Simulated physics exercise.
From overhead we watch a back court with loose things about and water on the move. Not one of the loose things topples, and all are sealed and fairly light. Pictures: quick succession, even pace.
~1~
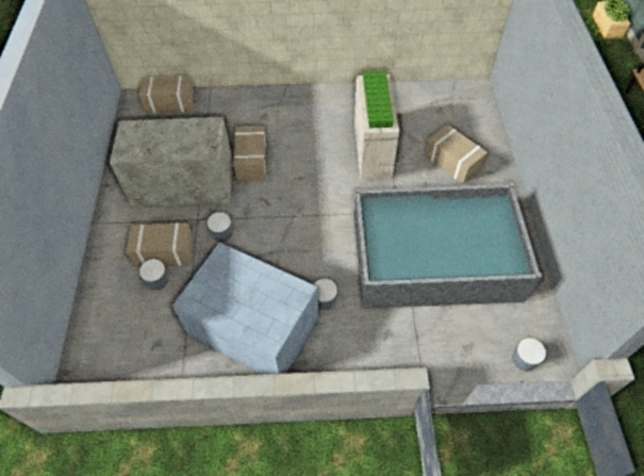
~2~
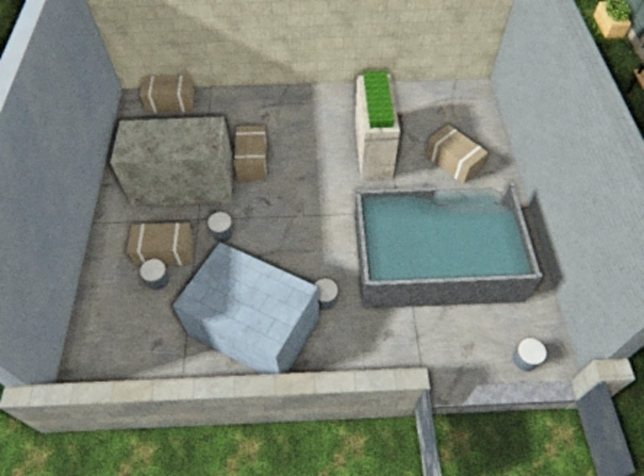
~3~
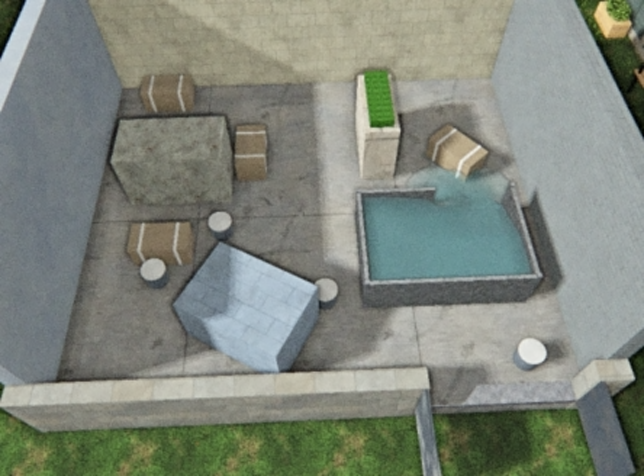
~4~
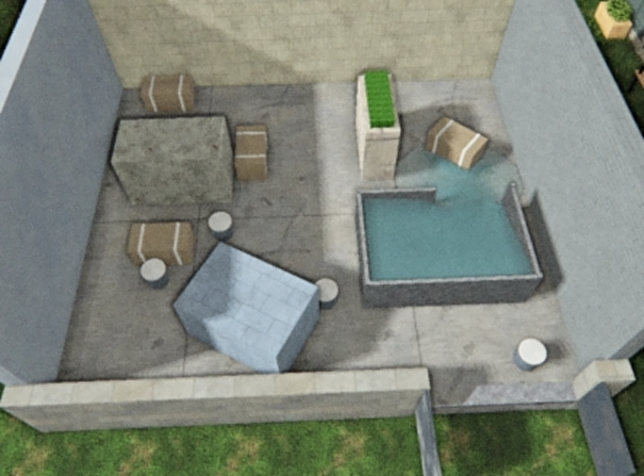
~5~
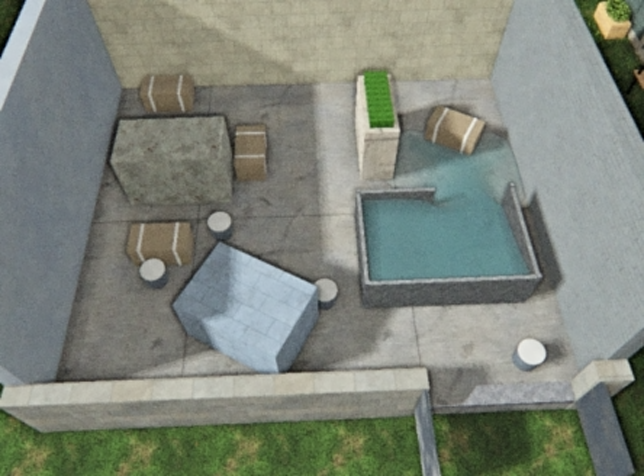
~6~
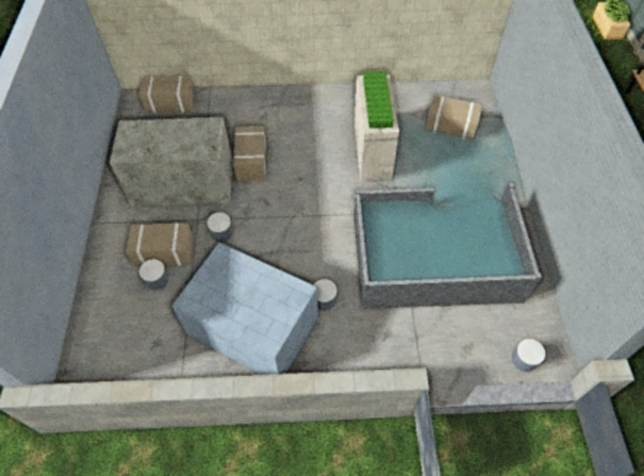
To begin with, a walled court holds brown trunks, pale-topped pails, large blocks and a full pool of blue-green water. Water then pours through a gap in the pool's back wall and spreads over the paving behind. The trunk there turns and shifts a short way back, while everything else stays put.
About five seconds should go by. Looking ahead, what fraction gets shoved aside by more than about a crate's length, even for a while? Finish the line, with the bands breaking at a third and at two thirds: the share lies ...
The share lies below a third.
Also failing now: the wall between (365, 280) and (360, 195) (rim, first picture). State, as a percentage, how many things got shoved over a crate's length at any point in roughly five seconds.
Roughly 60 %.
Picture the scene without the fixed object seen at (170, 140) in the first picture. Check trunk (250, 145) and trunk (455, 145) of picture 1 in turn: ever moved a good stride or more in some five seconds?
Shoved clear, shoved clear.
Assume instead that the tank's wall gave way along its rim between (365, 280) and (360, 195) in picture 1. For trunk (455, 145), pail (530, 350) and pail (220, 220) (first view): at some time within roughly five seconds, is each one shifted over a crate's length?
Result per item - short of that distance / short of that distance / displaced that far.
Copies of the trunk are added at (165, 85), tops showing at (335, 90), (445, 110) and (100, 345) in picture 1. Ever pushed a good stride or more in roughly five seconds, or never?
In sequence: Pushed clear, pushed clear, doesn't go far.
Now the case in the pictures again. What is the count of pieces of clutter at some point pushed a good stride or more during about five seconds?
I make it 1 of them.
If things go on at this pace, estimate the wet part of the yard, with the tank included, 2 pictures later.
Roughly 25 %.
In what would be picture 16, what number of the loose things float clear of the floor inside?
Result - 1.
A moment on, 1 of 8 are well off their spots; 0 afloat.
Next, 1 of 8 are well off their spots; 1 afloat.
Later, 1 of 8 are well off their spots; 1 afloat.
In the end, 1 of 8 are well off their spots, and 1 have been at some point; 2 afloat.
